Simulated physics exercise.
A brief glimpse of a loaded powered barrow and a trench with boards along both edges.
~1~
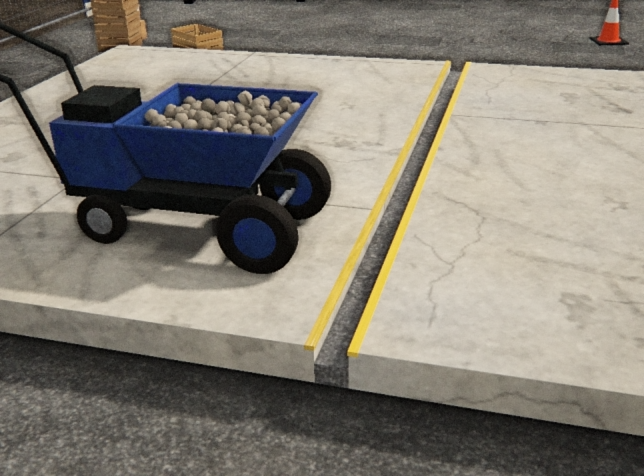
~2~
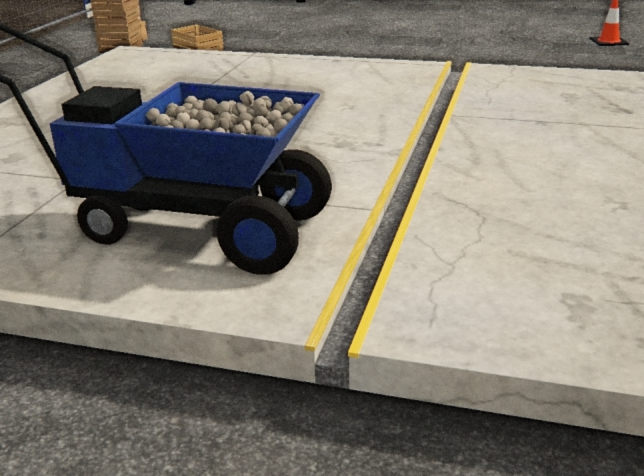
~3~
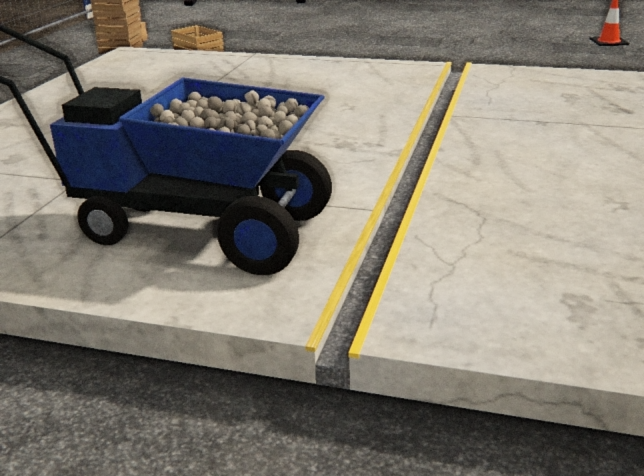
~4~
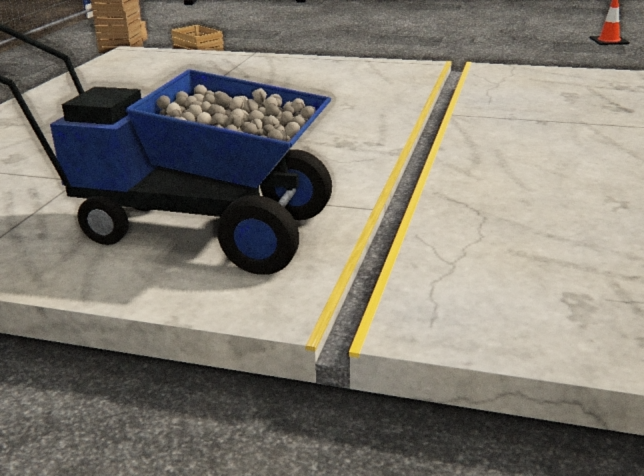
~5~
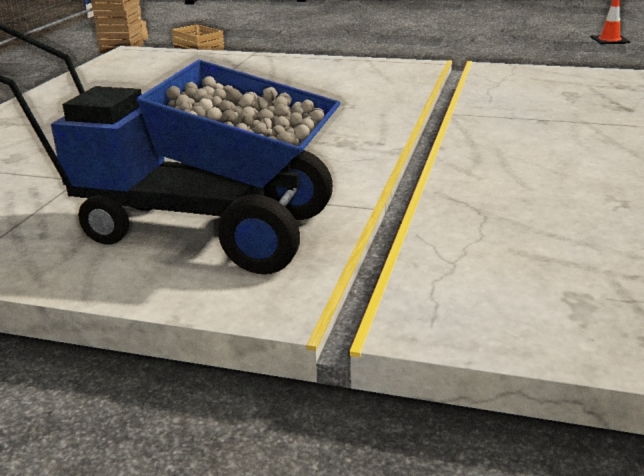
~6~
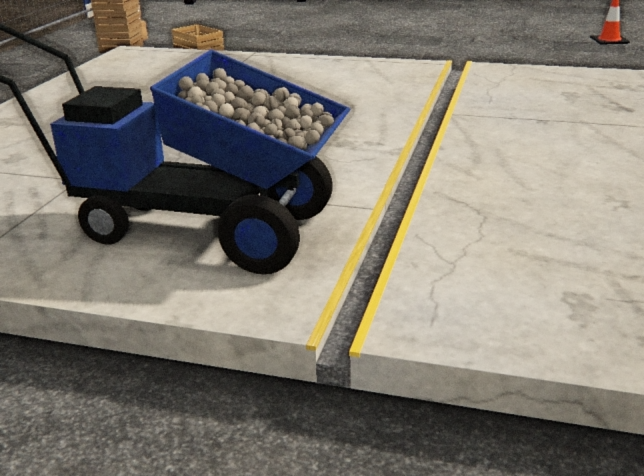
The footage shows a blue powered barrow loaded with rounded grey-brown stones, standing left of a narrow trench edged with yellow boards. Its skip starts level, then gradually tilts forward to the right while the wheels stay in place.
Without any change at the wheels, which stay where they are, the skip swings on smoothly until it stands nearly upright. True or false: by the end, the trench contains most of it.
False.
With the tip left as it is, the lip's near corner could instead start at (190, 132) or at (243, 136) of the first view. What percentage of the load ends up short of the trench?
40 and 10 in a hundred, in that order.
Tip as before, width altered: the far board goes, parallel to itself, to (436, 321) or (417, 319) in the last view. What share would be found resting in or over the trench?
80 %, 60 %.
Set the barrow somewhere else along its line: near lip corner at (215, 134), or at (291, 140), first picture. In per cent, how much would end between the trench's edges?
About 30 percent at the first place and about 0 percent at the second.
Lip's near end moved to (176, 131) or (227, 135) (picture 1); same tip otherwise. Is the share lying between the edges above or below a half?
Trial 1 falls short of half, trial 2 falls short of half.
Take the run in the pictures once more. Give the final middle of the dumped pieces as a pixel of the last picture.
Near pixel (426, 249).
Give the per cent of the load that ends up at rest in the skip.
Result: Close to 20 per cent.
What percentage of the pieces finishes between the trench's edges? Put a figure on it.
Roughly 10 %.
Soon, skip tipped steeply; all in the skip.
A while on, skip tipped right over; about two thirds in the skip; a stray few in or heaped over the trench; about a quarter beyond it; a stray few falling.
Towards the end, skip tipped right over; about a quarter in the skip; a small part in or heaped over the trench; about two thirds beyond it.
Finally, skip tipped right over; about a quarter in the skip; a small part in or heaped over the trench; about two thirds beyond it.
